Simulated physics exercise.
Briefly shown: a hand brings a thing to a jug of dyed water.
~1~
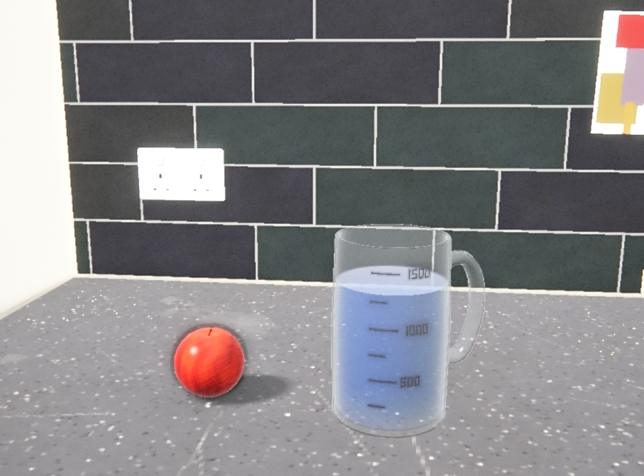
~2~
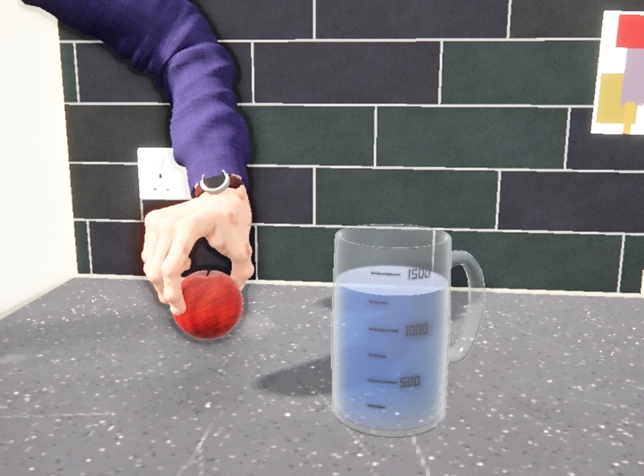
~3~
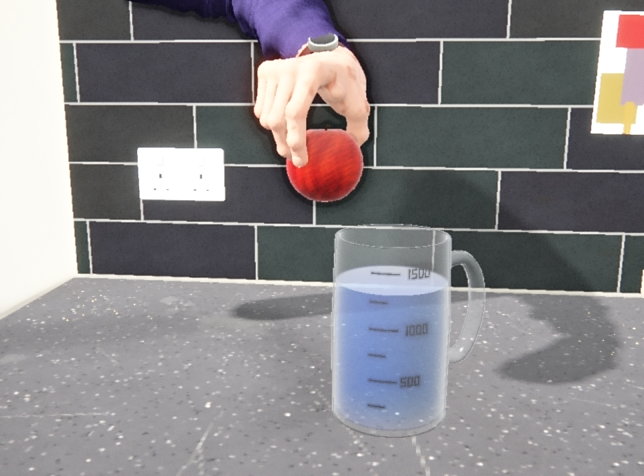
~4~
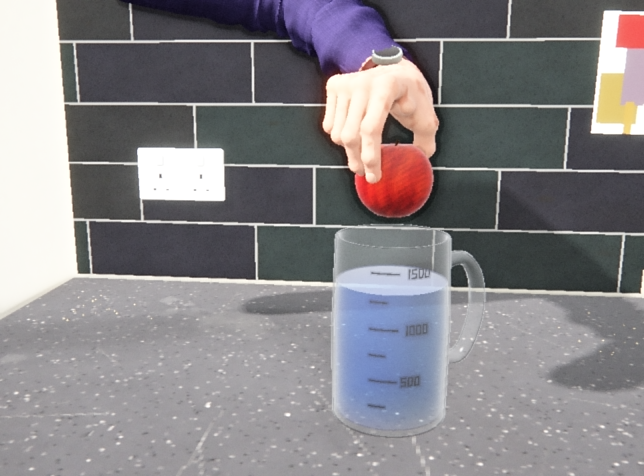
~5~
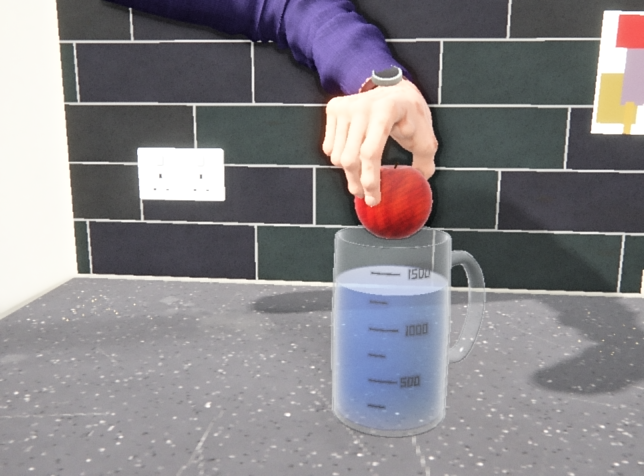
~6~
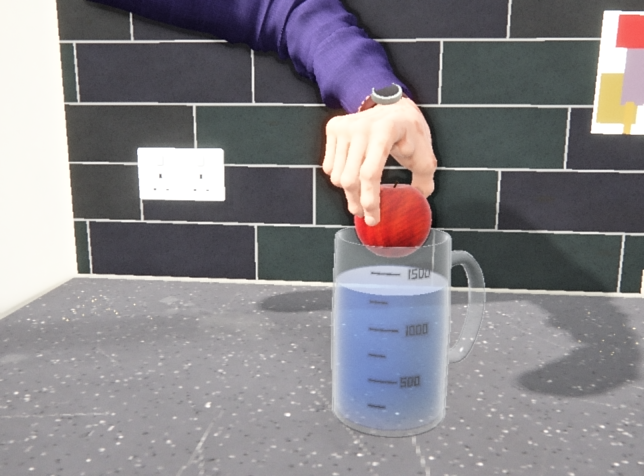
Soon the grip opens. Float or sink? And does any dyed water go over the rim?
Result: The dyed water stays afloat; the jug does not spill.
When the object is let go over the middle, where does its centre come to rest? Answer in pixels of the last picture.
Roughly at (392, 278).
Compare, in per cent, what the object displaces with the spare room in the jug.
40 %.
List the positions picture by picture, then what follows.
In the first picture, the apple lies on the top at (210, 361); jug (390, 322) about three quarters full.
The second picture shows a hand picks up the apple at (208, 305); jug about three quarters full, surface at (392, 280).
In the third picture, the apple is carried over at (325, 164); jug (390, 322) about three quarters full.
In the fourth picture, the apple is above the jug at (394, 180); jug about three quarters full, surface at (392, 280).
The fifth picture shows the apple comes down at (394, 201); jug (390, 322) about three quarters full.
In the sixth picture, the apple is just over the surface at (393, 219); jug about three quarters full, surface at (392, 280).
Soon after, the apple enters the dyed water; the jug is about three quarters full.
Later, the apple comes up again; the jug is nearly full.
In the end, the apple floats; the jug is nearly full; nothing is spilt.
